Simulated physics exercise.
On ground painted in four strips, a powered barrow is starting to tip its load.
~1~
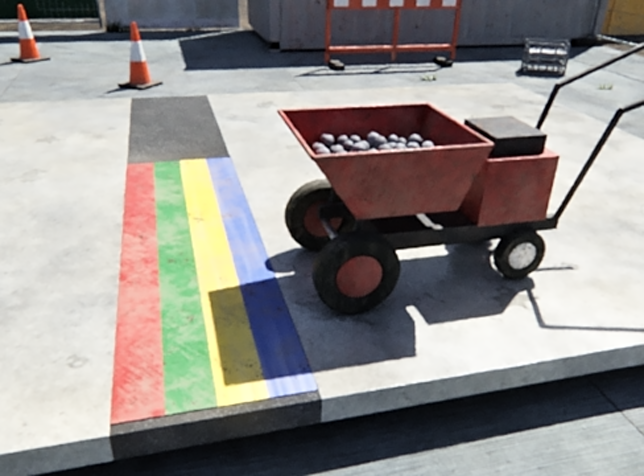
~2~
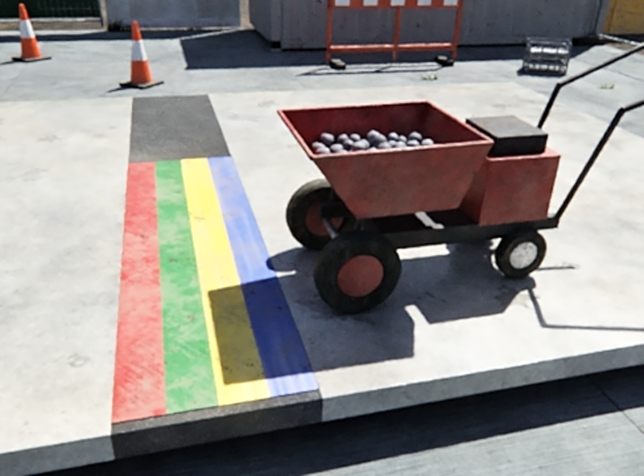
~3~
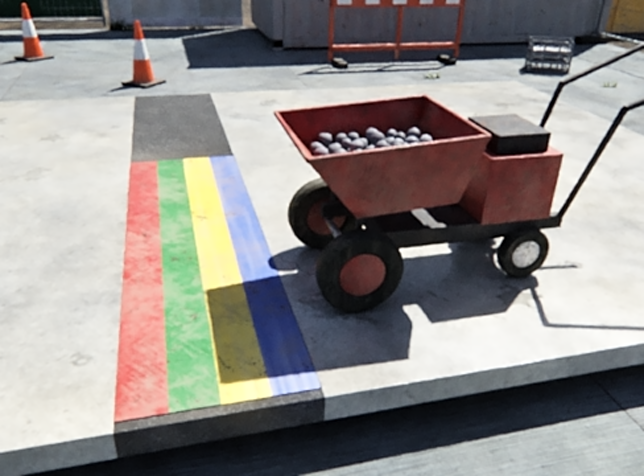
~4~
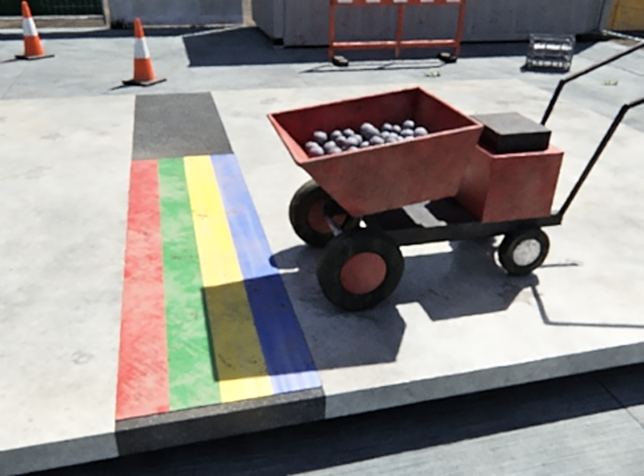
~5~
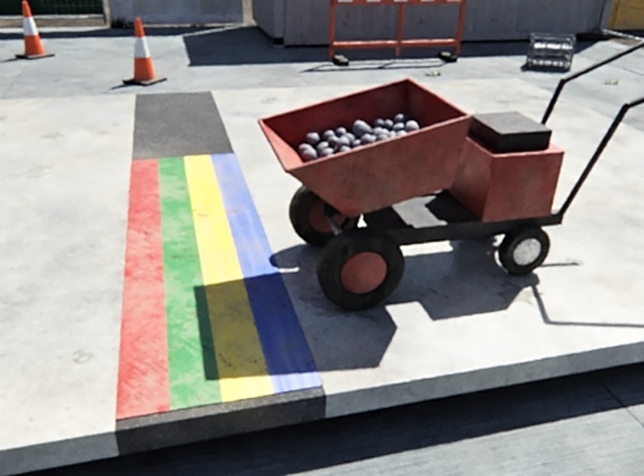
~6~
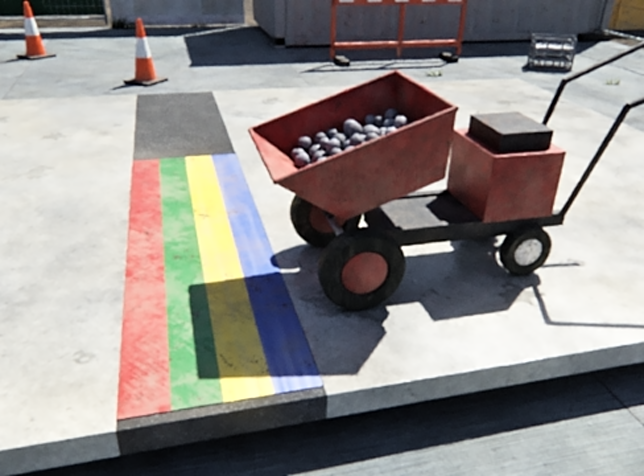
In this clip, a red wheeled barrow loaded with round grey cobbles stands beside red, green, yellow and blue ground strips; its skip starts level, then gradually tilts forward to the left while the wheels stay in place.
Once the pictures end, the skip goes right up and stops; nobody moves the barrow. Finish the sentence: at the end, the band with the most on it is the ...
At the end, the band with the most on it is the green one.
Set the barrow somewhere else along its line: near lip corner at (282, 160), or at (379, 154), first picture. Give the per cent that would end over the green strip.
Roughly 20 per cent at the first spot and 10 per cent at the second.
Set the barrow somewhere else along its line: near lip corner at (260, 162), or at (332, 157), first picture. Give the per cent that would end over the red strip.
In turn, around 40 per cent and 10 per cent.
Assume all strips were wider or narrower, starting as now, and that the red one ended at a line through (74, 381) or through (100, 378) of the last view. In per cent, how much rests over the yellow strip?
30 and 20 percent, roughly.
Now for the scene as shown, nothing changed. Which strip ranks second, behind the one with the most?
Just behind the leader sits the red strip.
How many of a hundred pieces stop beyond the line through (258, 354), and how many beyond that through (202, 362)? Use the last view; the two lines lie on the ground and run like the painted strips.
Roughly 70 and 50 %.
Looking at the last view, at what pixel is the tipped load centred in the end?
The centre settles at about (177, 286).
Soon, skip tipped steeply; all in the skip.
A while on, skip tipped right over; most in the skip; a stray few over the yellow strip; a small part over the green strip; a stray few over the red strip.
Towards the end, skip tipped right over; about a quarter in the skip; a small part over the yellow strip; about a third over the green strip; about a quarter over the red strip; a small part off the paint.
Finally, skip tipped right over; about a quarter in the skip; none over the blue strip; a small part over the yellow strip; about a third over the green strip; about a quarter over the red strip; a small part off the paint.
